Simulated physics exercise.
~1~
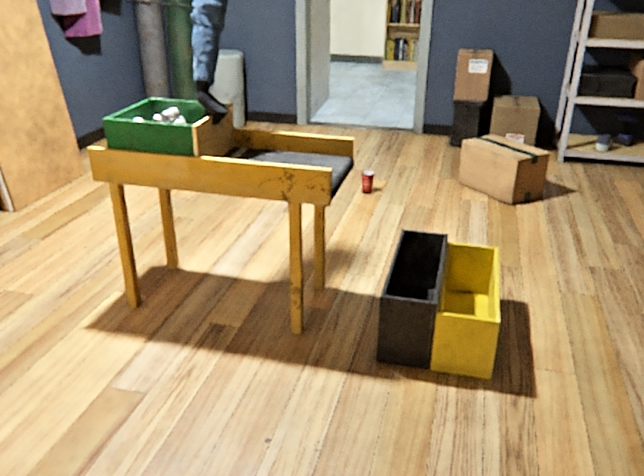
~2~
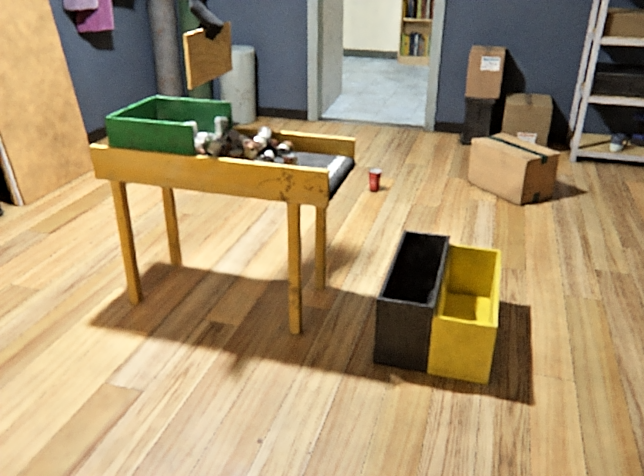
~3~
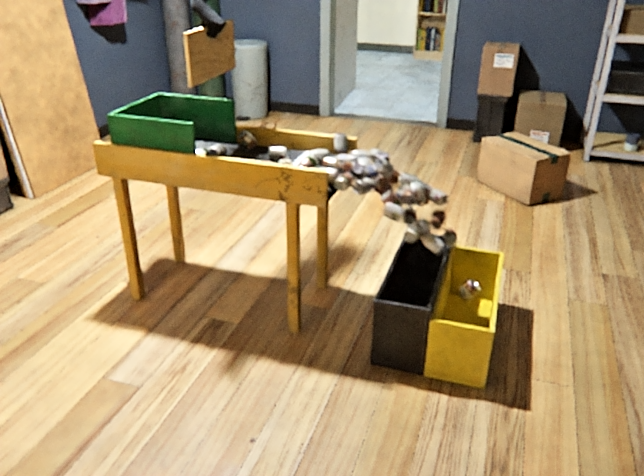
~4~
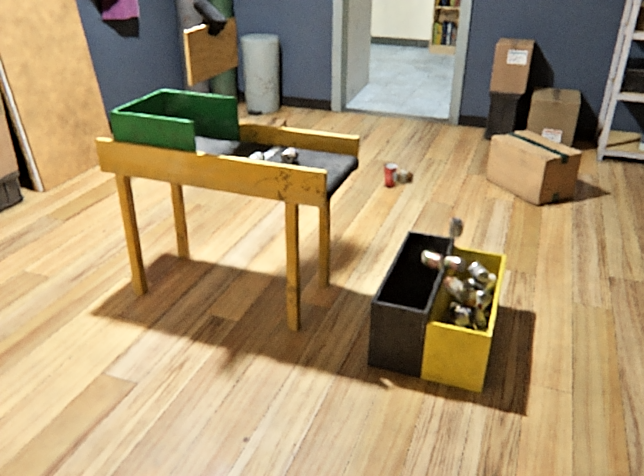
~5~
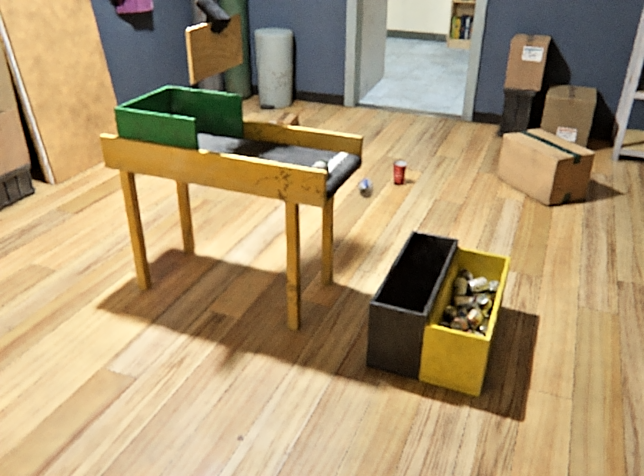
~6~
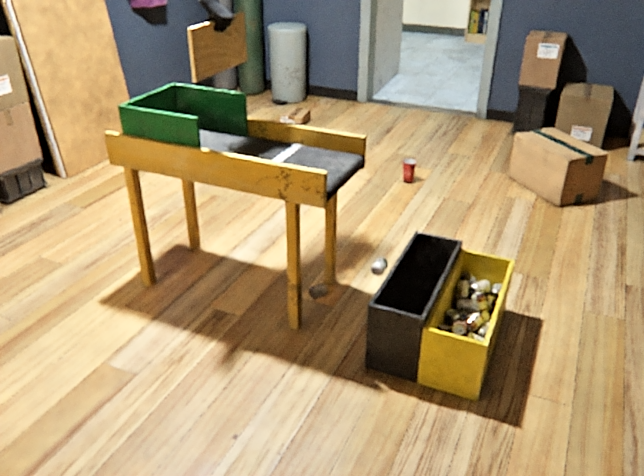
A camera drifts slowly sideways, looking slightly down on a yellow-legged conveyor table in a wood-floored room with cardboard boxes, shelves and an open doorway behind. At the table's left end sits a green pen of small cans, and a black tub and a yellow tub stand side by side at lower right. A mechanical arm lifts a wooden gate, and the cans ride right along the dark belt. They pour off its end in a stream, clearing the black tub and piling into the yellow one. Finally, two stragglers drop short onto the floor, leaving most cans in the yellow tub.
